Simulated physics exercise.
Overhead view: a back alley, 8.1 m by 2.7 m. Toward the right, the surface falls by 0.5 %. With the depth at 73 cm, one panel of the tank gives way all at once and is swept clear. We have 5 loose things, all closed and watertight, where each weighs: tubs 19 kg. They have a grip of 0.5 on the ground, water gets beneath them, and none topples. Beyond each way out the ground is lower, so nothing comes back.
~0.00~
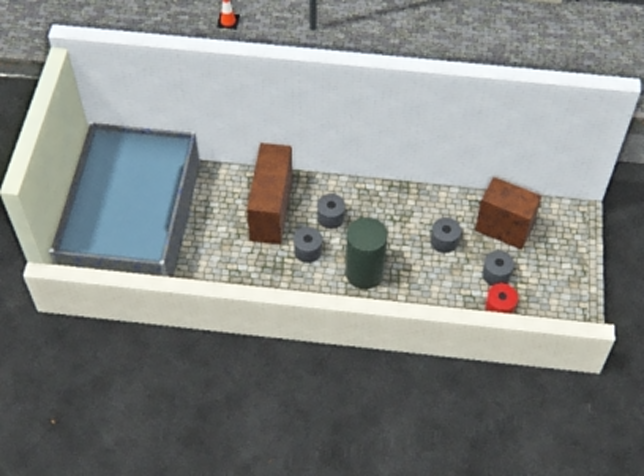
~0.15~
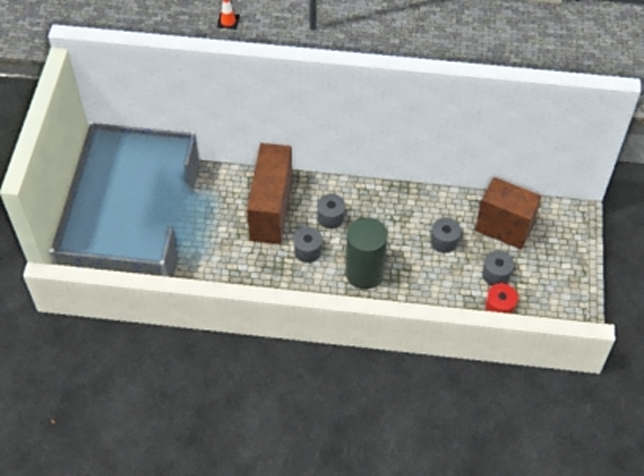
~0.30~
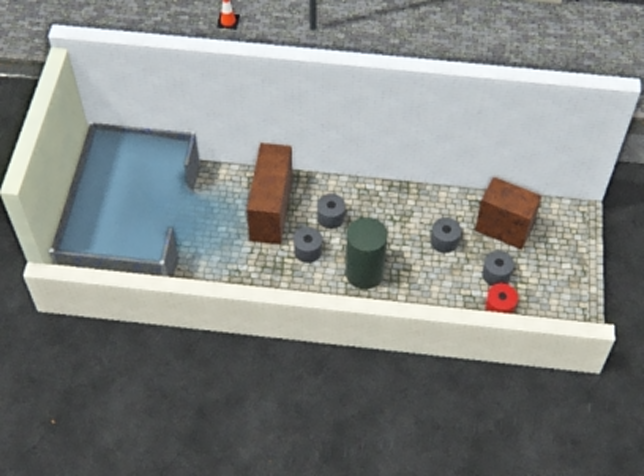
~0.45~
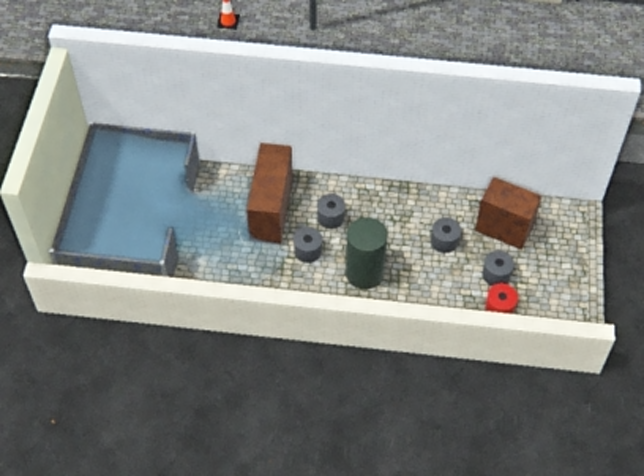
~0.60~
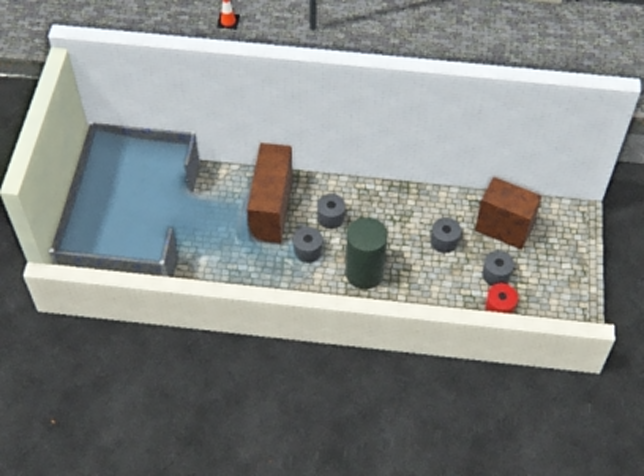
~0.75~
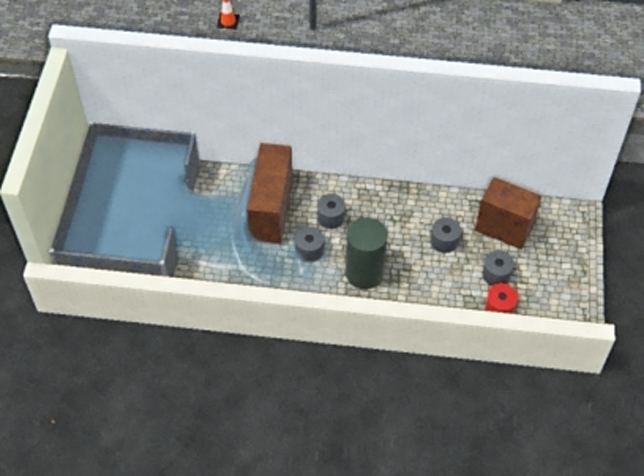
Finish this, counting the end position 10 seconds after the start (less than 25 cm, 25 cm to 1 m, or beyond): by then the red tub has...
By then it has gone a long way.
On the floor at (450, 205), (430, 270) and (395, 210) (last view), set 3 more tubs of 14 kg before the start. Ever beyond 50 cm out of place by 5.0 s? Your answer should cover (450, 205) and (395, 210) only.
In order: Stays within it and exceeds it.
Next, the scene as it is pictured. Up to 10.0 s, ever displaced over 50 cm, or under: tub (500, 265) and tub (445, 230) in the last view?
In order: Beyond the mark, within the mark.
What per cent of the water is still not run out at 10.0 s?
About 60 per cent.
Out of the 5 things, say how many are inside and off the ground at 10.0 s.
It comes to 0 of them.
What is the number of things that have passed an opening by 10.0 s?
Tally so far: 1.
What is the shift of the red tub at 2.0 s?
It has shifted about 5 cm.
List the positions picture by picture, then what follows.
The red tub at (503, 297) rests on the ground; water covers 3.7 m2; 0 of 5 have shifted, in the first frame.
The red tub at (503, 297) rests on the ground; 4.5 m2 under water; 0 of 5 have shifted, in the second frame.
The red tub at (503, 297), on the bottom; 5.5 m2 under water; 0 of 5 have shifted, in the third frame.
The red tub at (503, 297), on the bottom; water covers 6.2 m2; 0 of 5 have shifted, in the fourth frame.
The red tub at (503, 297), on the bottom; 6.8 m2 under water; 0 of 5 have shifted, in the fifth frame.
The red tub at (503, 297), on the bottom; water covers 7.3 m2; 0 of 5 have shifted, in the sixth frame.
After 2.0 s the red tub is near (506, 296), 0.1 m from its start, aground; 0 of 5 are out; 0 afloat.
After 4.5 s the red tub has gone out; 1 of 5 are out; 0 afloat.
After 7.0 s the red tub has gone out; 1 of 5 are out; 0 afloat.
After 10.0 s the red tub has gone out; 1 of 5 are out; 0 afloat.
